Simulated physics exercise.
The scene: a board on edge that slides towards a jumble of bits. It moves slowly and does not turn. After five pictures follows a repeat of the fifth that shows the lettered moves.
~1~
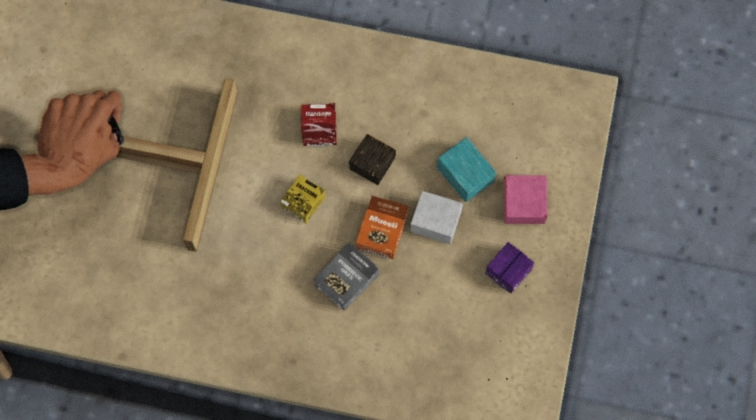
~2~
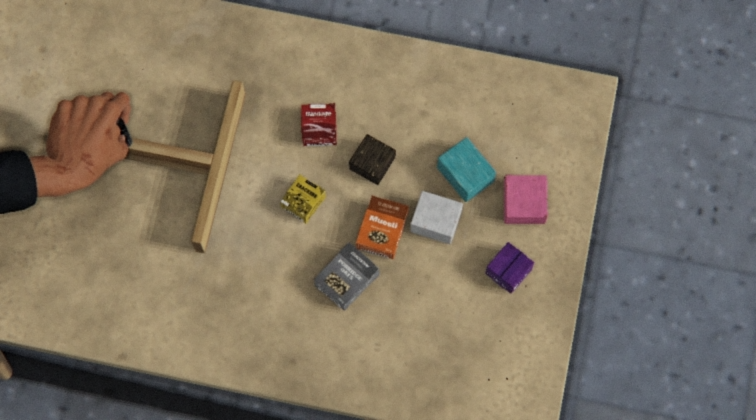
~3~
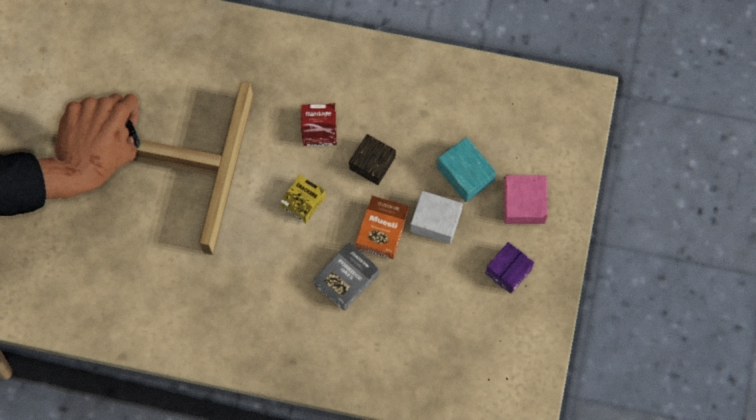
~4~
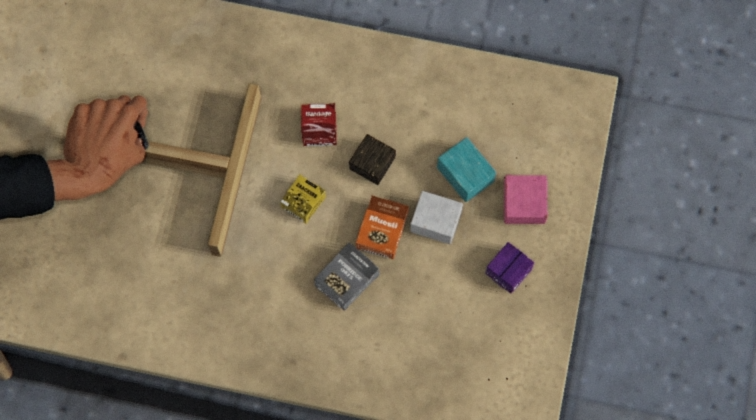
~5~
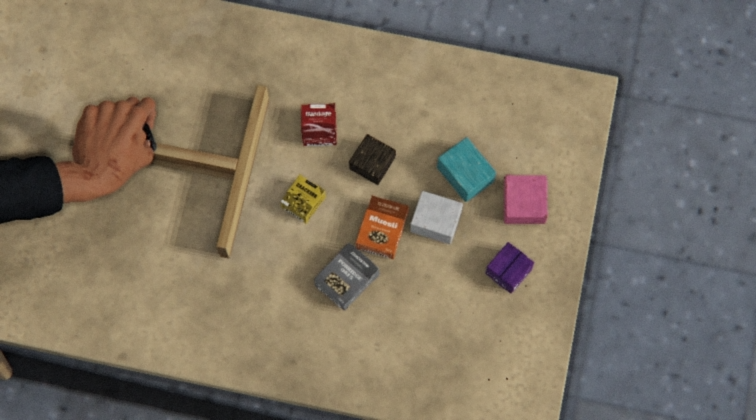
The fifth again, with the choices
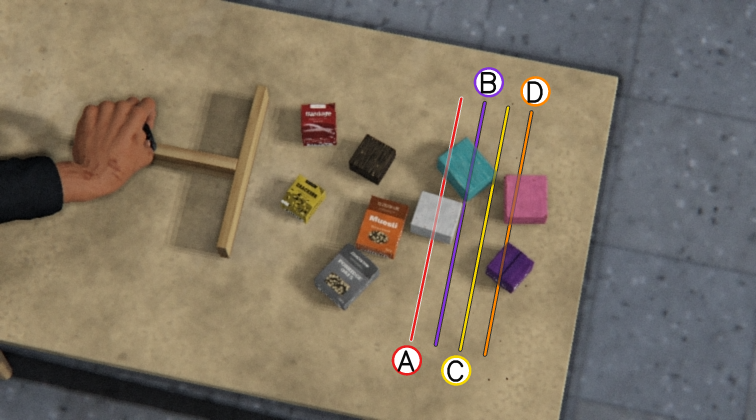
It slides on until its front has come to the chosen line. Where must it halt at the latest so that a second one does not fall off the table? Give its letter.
It can go as far as C.
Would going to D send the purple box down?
By then, yes.
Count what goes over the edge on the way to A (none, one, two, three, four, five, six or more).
In all, none.
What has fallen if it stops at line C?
It is the pink block.
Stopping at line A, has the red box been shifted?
Yes.
On the marked copy, A at (437, 216); B at (461, 221); C at (485, 226); D at (509, 230).
Following C. Soon after the start, board (328, 182); red box (364, 135); black block (391, 167).
Later, board (415, 200); pink block (545, 197); purple box (517, 272).
In the end, board (482, 213); pink block over the edge; white block (579, 246); one fallen.
As for the rest, A is within the limit but short; B is within the limit but short; D drops three.
